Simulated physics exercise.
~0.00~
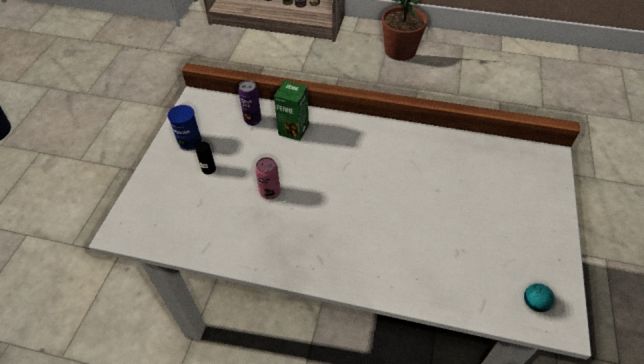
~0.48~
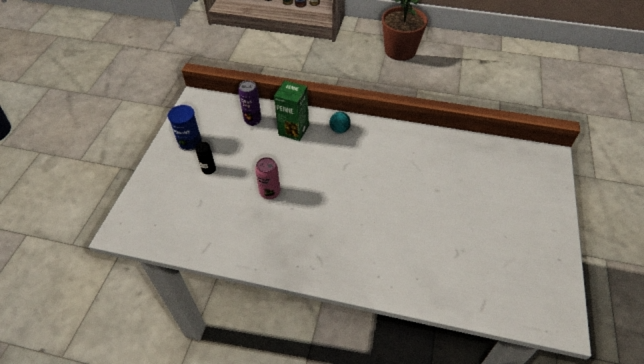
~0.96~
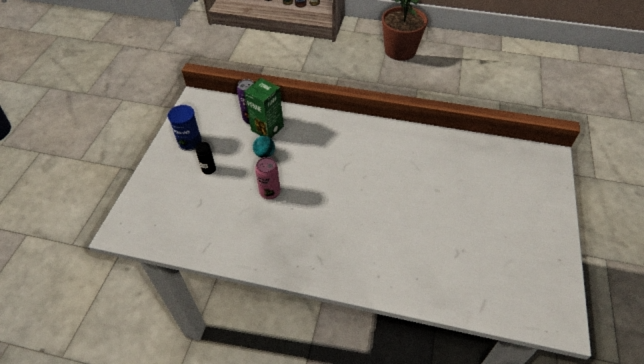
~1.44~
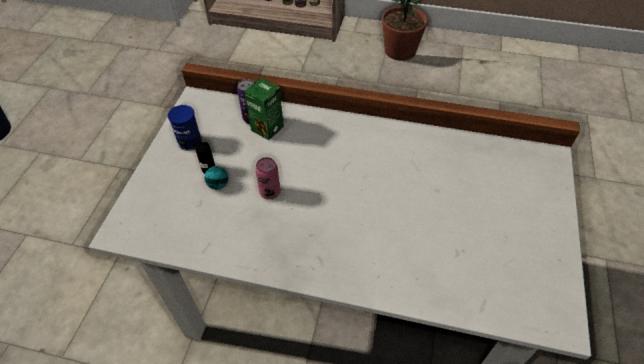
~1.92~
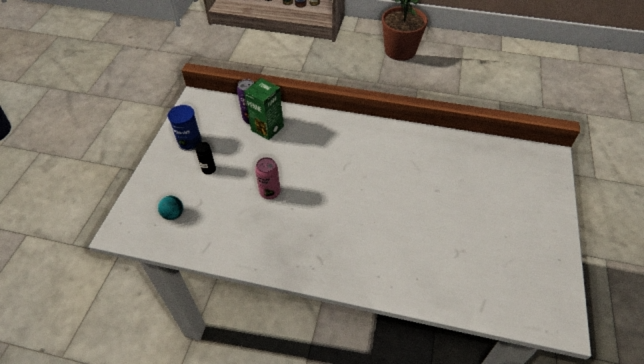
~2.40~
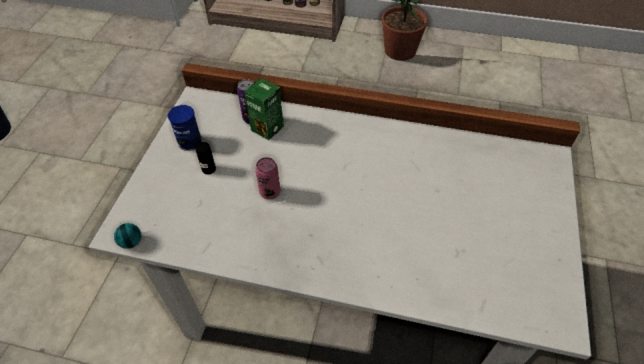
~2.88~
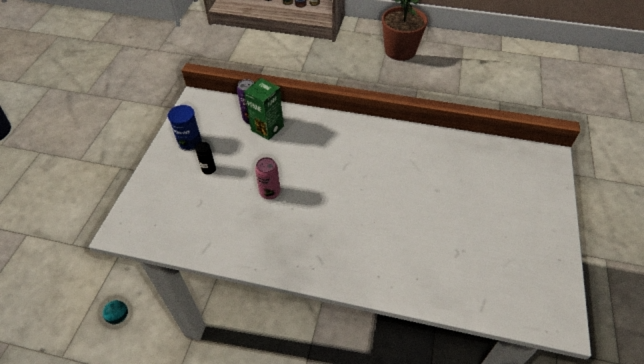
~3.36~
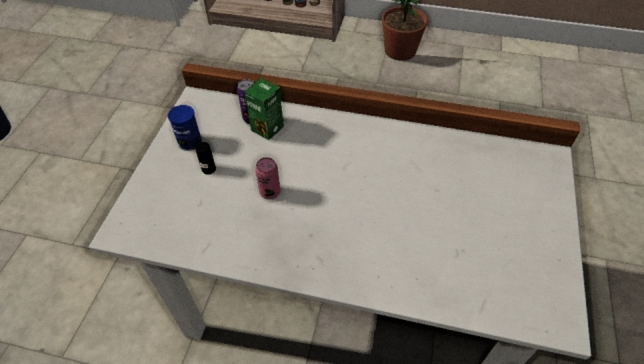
White table with a turquoise ball rolling to the back rail, shifting an upright green carton left, then dropping off the near-left corner.
